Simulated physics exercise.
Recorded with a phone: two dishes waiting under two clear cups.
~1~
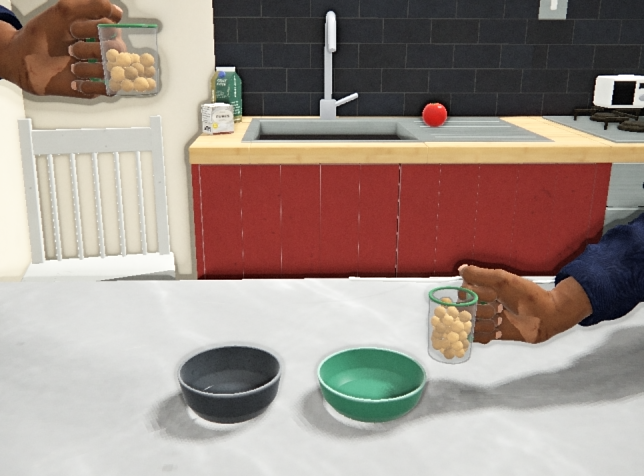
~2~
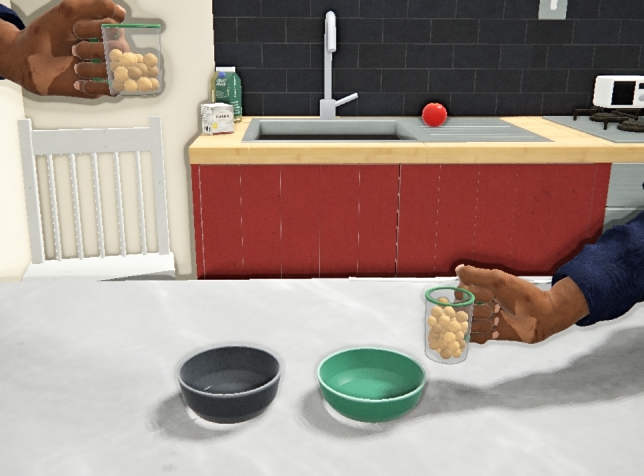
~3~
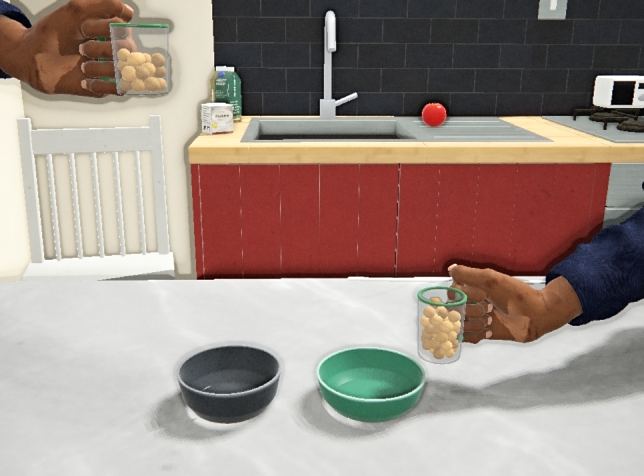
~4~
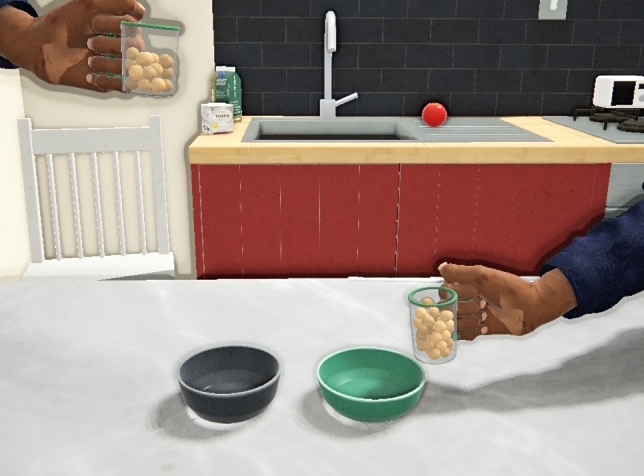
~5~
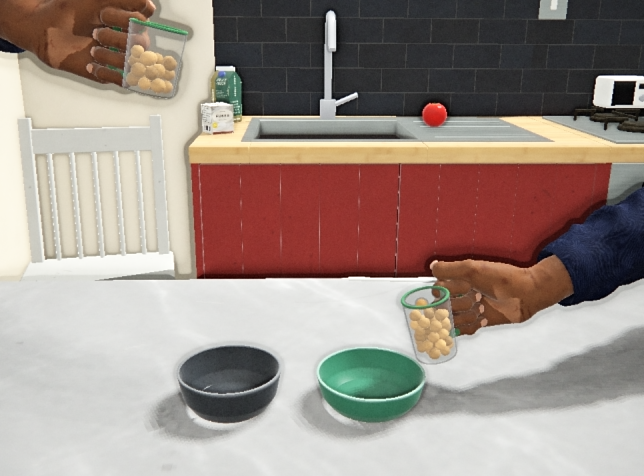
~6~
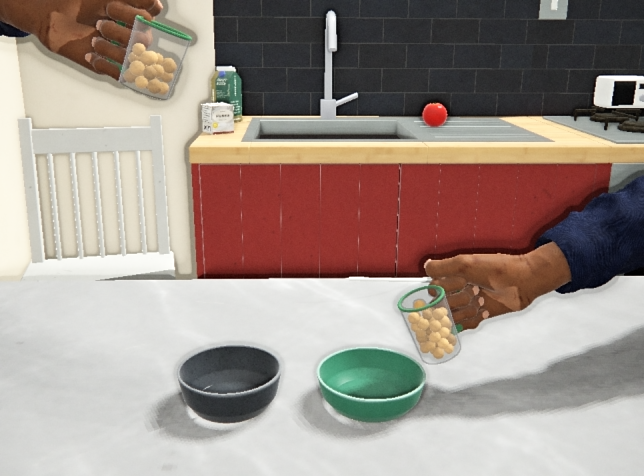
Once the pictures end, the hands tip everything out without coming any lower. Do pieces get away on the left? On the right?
Left dish: Some fall outside. Right dish: All stay in.
Then, 0.49 s on from there, left, the whole lot still in the cup; right, the whole lot still in the cup.
Then, 1.02 s on from there, left, the whole lot still in the cup; right, all but a few still in the cup, a little in the air.
Then, 1.64 s on from there, left, near half in the dish, a little outside the dish, near a third in the air; right, the whole lot in the dish.
In the end, left, near half in the dish, near half outside the dish; right, the whole lot in the dish, none at all outside the dish.
